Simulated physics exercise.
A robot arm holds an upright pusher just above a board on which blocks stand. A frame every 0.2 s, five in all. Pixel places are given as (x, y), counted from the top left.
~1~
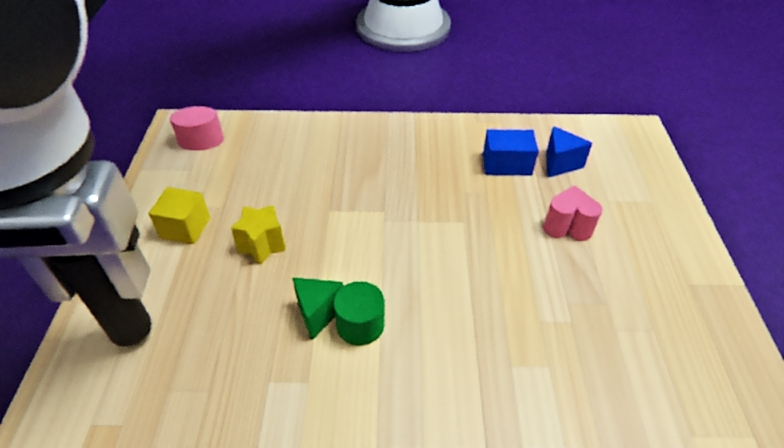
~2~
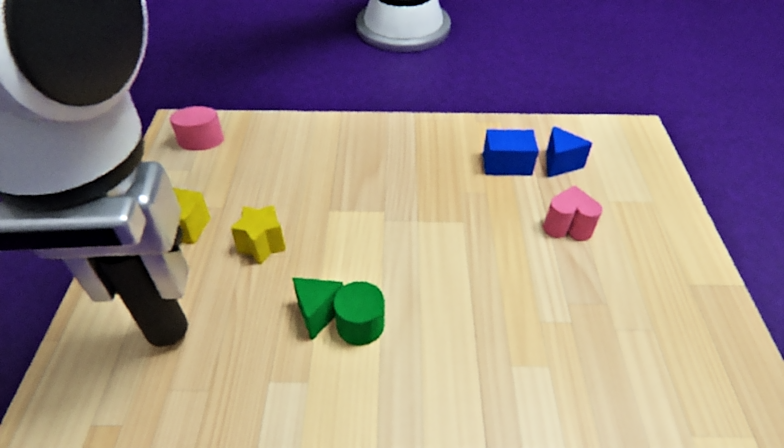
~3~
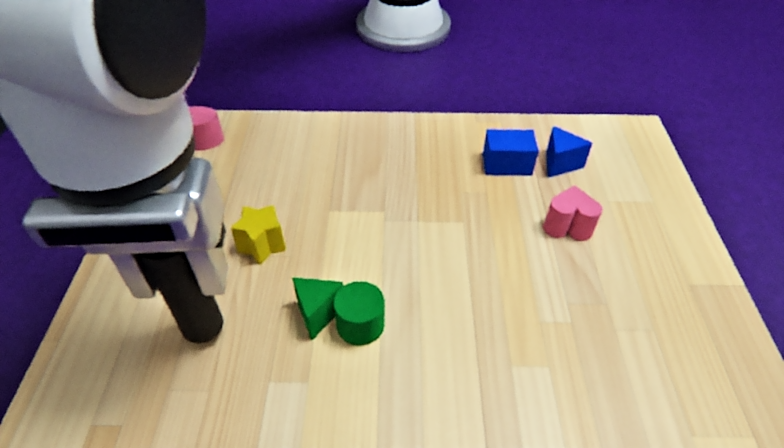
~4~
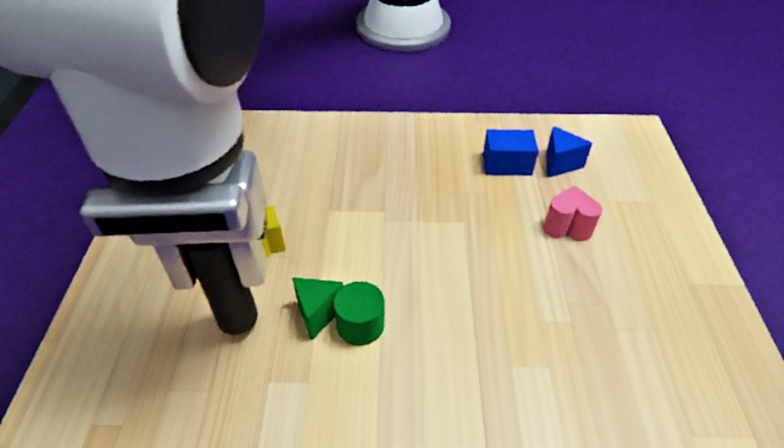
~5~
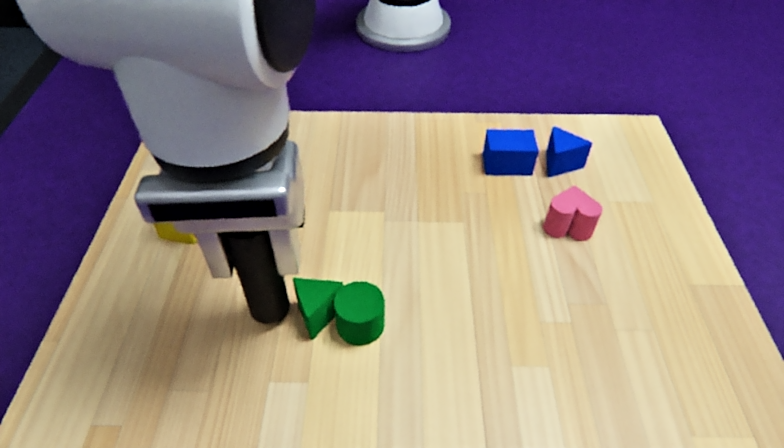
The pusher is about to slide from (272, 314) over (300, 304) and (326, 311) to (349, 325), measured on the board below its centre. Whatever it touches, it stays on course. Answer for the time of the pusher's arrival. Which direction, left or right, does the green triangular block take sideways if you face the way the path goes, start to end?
Answer: Leftward.
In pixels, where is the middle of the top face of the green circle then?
The green circle ends near (398, 310).
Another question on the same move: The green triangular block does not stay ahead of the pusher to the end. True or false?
The statement is correct.
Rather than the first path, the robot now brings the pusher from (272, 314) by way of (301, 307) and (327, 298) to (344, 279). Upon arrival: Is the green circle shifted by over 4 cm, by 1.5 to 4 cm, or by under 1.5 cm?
1.5 to 4 cm.
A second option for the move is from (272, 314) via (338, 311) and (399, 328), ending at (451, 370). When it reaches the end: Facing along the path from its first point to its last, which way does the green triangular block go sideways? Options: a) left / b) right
a: Left.
What follows on the original path. Halfway along, pusher at (313, 298); green triangular block at (347, 282), turned 15° clockwise; green circle at (377, 306).
At the end, pusher at (349, 319); yellow star not moved; green triangular block at (375, 277); green circle at (398, 310).
